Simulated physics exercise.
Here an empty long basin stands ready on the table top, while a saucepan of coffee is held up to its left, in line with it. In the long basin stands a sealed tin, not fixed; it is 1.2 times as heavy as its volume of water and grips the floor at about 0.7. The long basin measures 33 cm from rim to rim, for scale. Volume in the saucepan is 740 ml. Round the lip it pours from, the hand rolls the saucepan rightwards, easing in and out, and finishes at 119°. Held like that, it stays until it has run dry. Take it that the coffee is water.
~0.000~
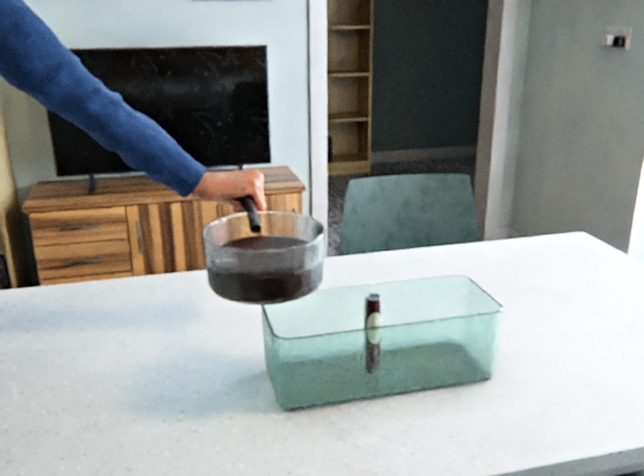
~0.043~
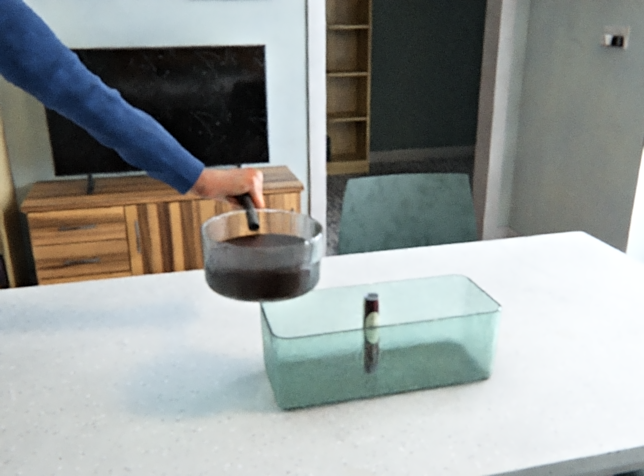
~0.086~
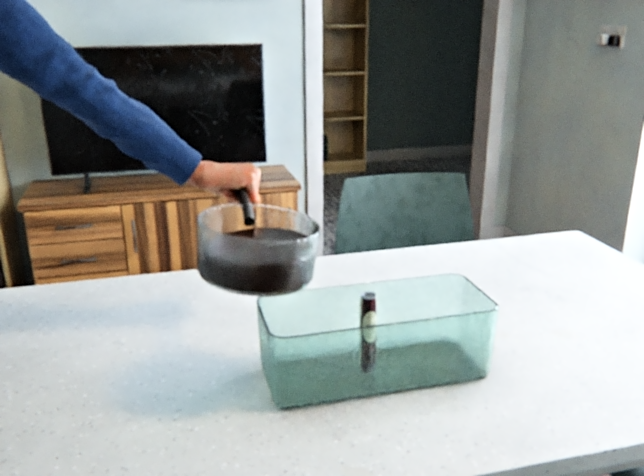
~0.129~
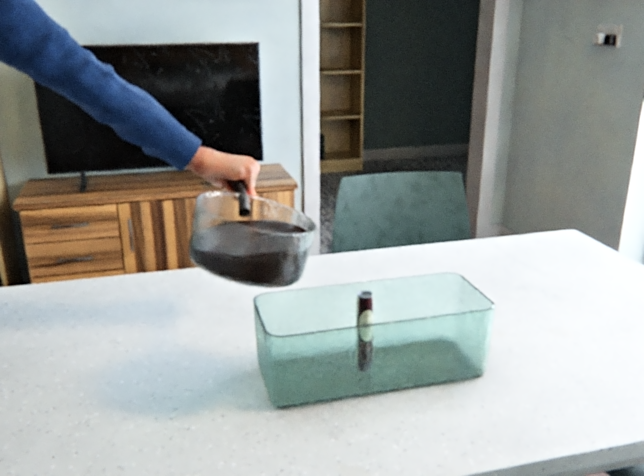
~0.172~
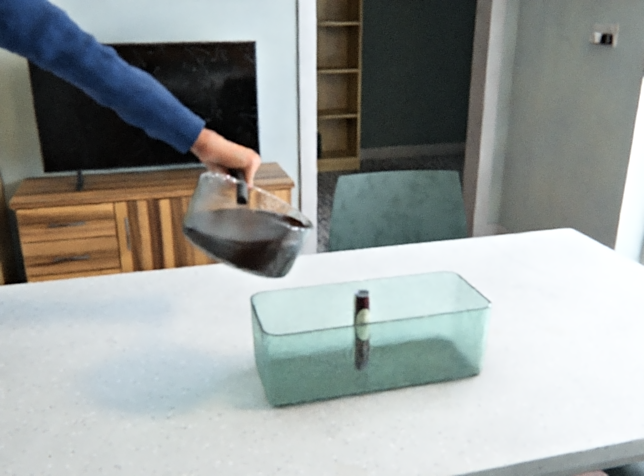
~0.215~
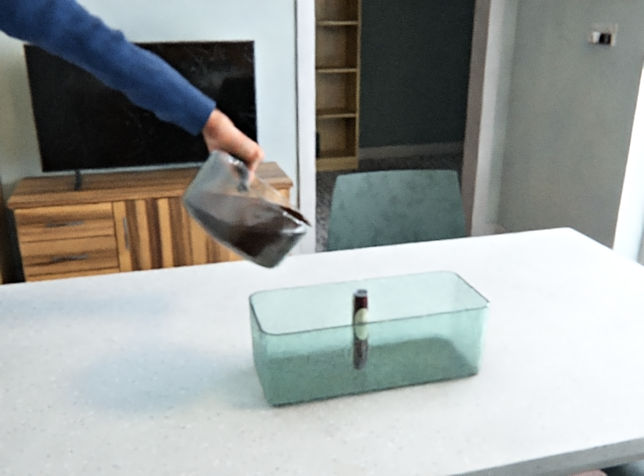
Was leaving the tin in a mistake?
No: It does not tilt over.
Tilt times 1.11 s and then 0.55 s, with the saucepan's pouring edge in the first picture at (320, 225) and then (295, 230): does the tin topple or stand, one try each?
Try 1: Still standing; try 2: Tipped over.
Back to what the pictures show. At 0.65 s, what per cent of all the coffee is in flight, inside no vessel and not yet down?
Something like 12 per cent is in the air then.
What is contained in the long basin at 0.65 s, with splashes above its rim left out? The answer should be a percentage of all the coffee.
It works out near 88 per cent.
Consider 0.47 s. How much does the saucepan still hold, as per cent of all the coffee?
At that time about 34 in a hundred parts are still held.
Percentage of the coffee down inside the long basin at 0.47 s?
I'd estimate some 3 percent of the liquid.
Then, 0.47 s in, the tilt is 112° and 34 per cent is still to pour; the tin stands where it began.
Then, 0.65 s in, the tilt is 119° and 1 per cent is still to pour; the tin stands where it began.
Then, 0.84 s in, the tilt is 119° and 1 per cent is still to pour; the tin stands where it began.
Then, 1.05 s in, the tilt is 119° and 2 per cent is still to pour; the tin stands where it began.
Finally, the tin stands where it began.
